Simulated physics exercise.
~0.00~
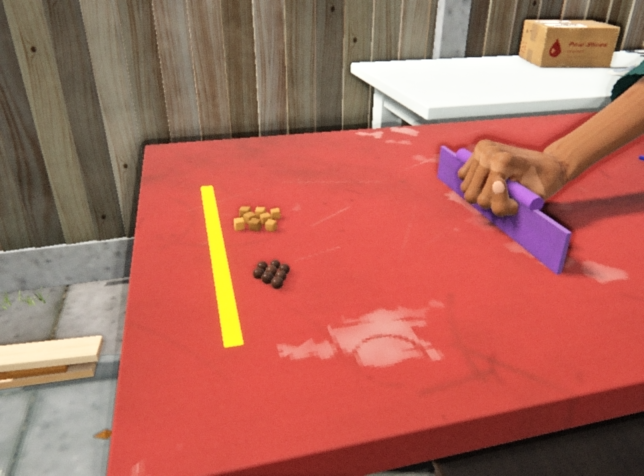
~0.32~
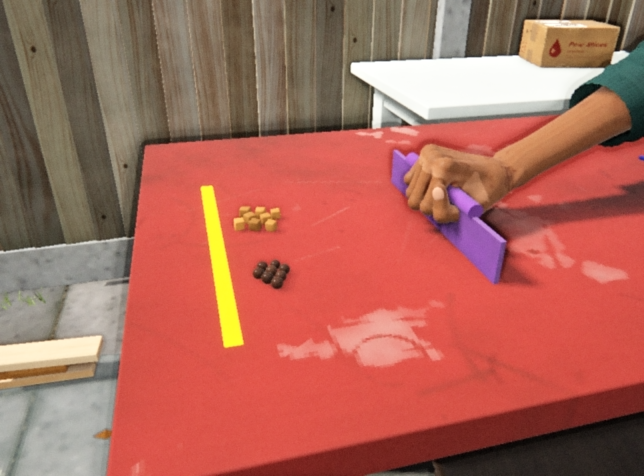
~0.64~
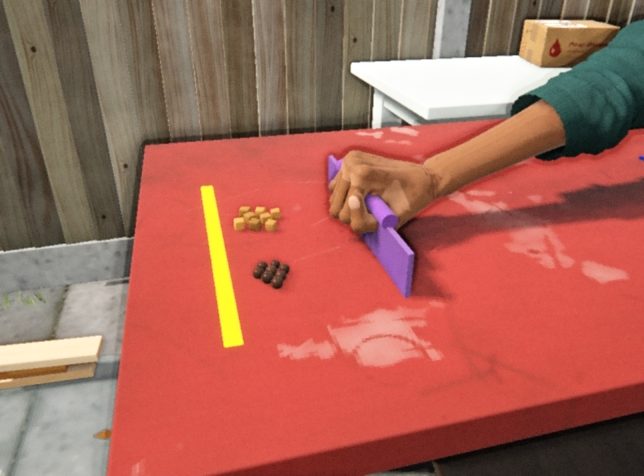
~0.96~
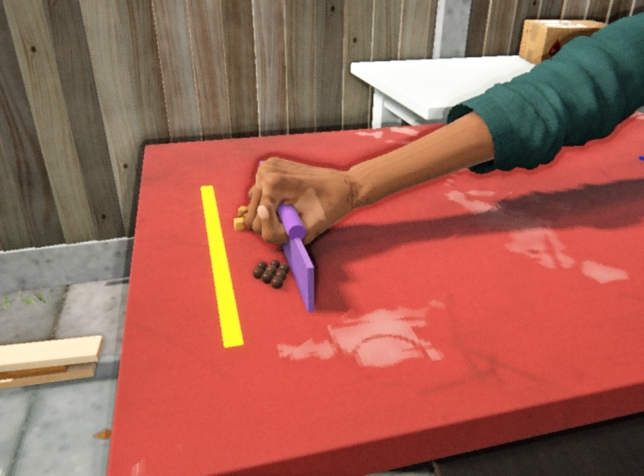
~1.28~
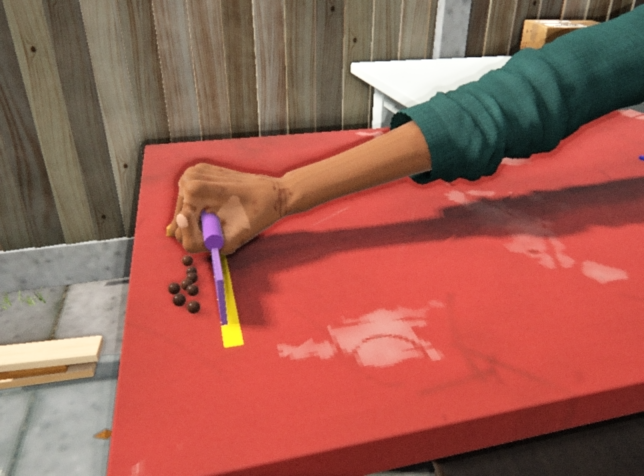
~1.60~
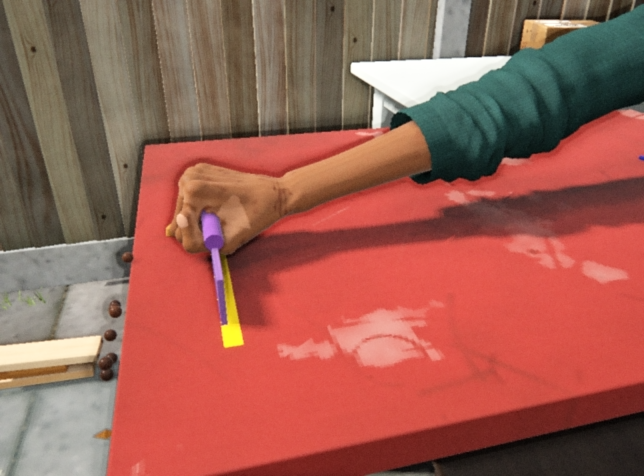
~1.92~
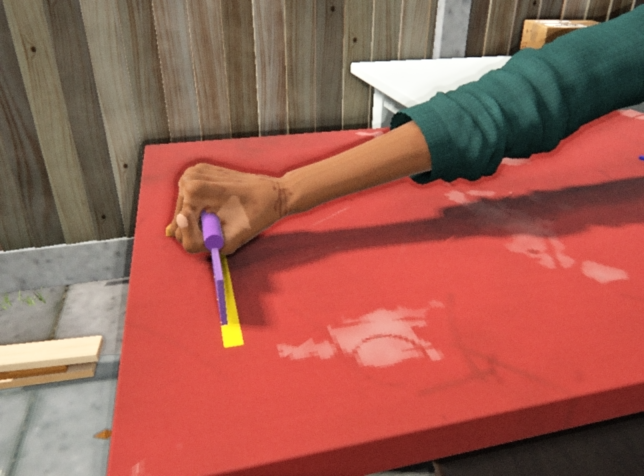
A hand slides a purple scraper leftward across a red table to a yellow tape strip and stops there, pushing small dark balls ahead, which roll off the left edge and disappear, while the yellowish pieces farther back end up hidden behind the hand.
